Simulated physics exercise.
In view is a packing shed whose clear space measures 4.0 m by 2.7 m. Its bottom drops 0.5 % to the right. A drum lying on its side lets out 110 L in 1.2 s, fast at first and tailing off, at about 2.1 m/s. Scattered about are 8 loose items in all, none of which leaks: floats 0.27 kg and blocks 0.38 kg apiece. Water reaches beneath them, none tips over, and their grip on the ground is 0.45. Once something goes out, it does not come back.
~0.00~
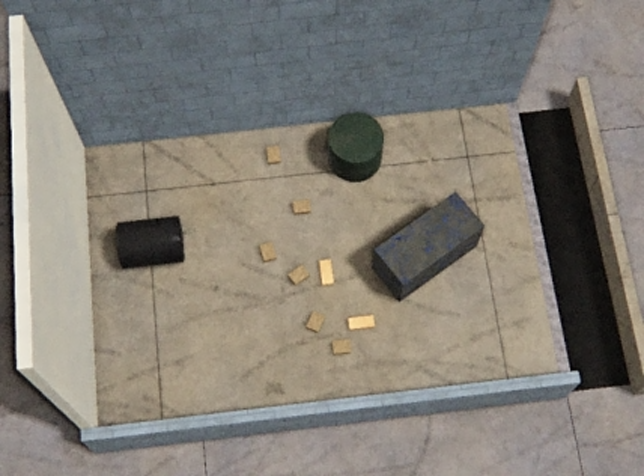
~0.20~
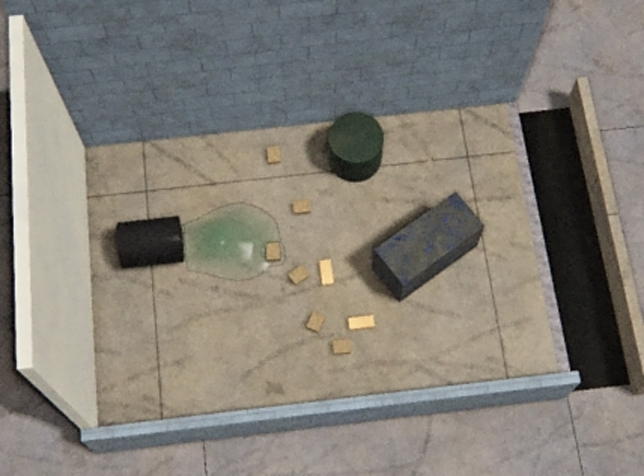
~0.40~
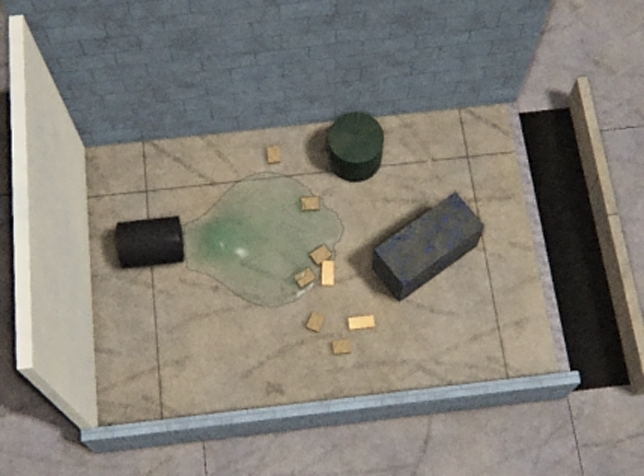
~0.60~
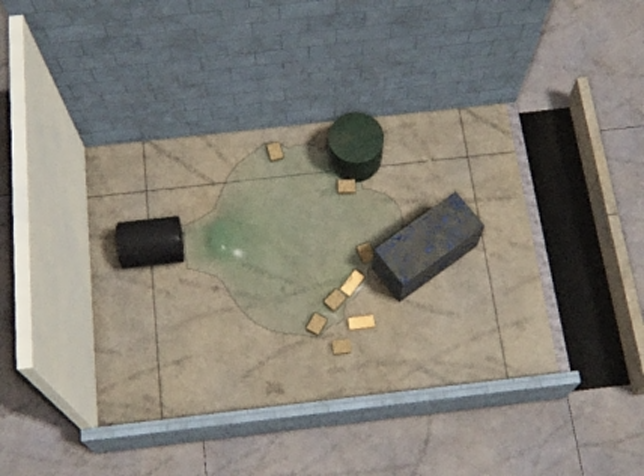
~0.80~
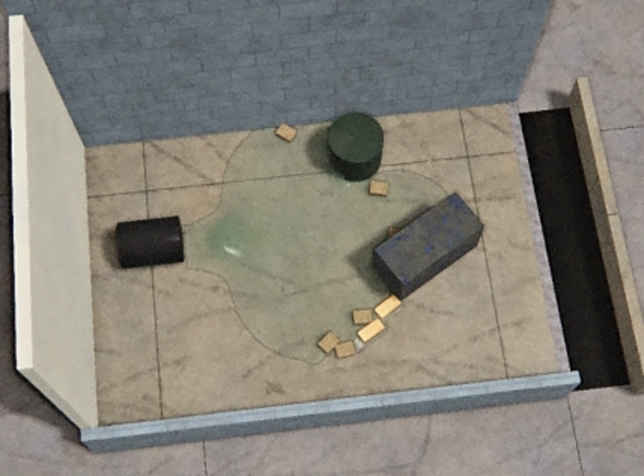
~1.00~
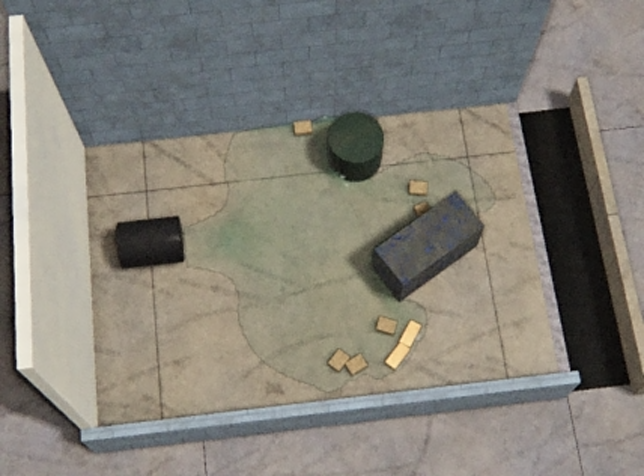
Greenish water spreading rightward from a black drum across a walled floor, pushing small tan blocks past a green cylinder and dark box.
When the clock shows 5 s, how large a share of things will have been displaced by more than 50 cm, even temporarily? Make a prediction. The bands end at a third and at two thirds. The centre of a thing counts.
I reckon the two-thirds line is reached.
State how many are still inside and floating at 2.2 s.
At that instant the tally stands at 5.
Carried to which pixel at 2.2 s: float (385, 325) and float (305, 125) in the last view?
About (564, 355) for the first and (342, 124) for the second.
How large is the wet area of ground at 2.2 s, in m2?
Wet area: Approx. 4.0 m2.
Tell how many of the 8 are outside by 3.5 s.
The count is 5.
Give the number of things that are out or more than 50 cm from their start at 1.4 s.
7 of them.
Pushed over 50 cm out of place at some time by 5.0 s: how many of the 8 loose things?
The count is 8.
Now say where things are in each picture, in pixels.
A float at (268, 251), on the bottom; a float at (302, 206) rests on the ground; 0.0 m2 under water; 0 of 8 have shifted, in the first frame.
A float at (273, 251) rests on the ground, 4 cm from its start; a float at (302, 206) rests on the ground; water covers 0.5 m2; 0 of 8 have shifted, in the second frame.
A float at (321, 254), on the bottom, 48 cm from its start; a float at (310, 203), on the bottom, 8 cm from its start; water covers 1.2 m2; 3 of 8 have shifted, in the third frame.
A float at (366, 252) rests on the ground, 88 cm from its start; a float at (346, 185), on the bottom, 46 cm from its start; 2.2 m2 under water; 4 of 8 have shifted, in the fourth frame.
A float at (397, 235) floats, 117 cm from its start; a float at (379, 187), afloat, 73 cm from its start; 3.2 m2 under water; 7 of 8 have shifted, in the fifth frame.
A float at (423, 211), afloat, 146 cm from its start; a float at (418, 187) floats, 109 cm from its start; water covers 3.8 m2; 8 of 8 have shifted, in the sixth frame.
After 1.4 s 7 of 8 are over 50 cm from their spots; 6 afloat.
After 2.2 s 8 of 8 are over 50 cm from their spots; 5 afloat.
After 3.5 s 8 of 8 are over 50 cm from their spots; 2 afloat.
After 5.0 s 8 of 8 are over 50 cm from their spots, and 8 have been at some point; 0 afloat.
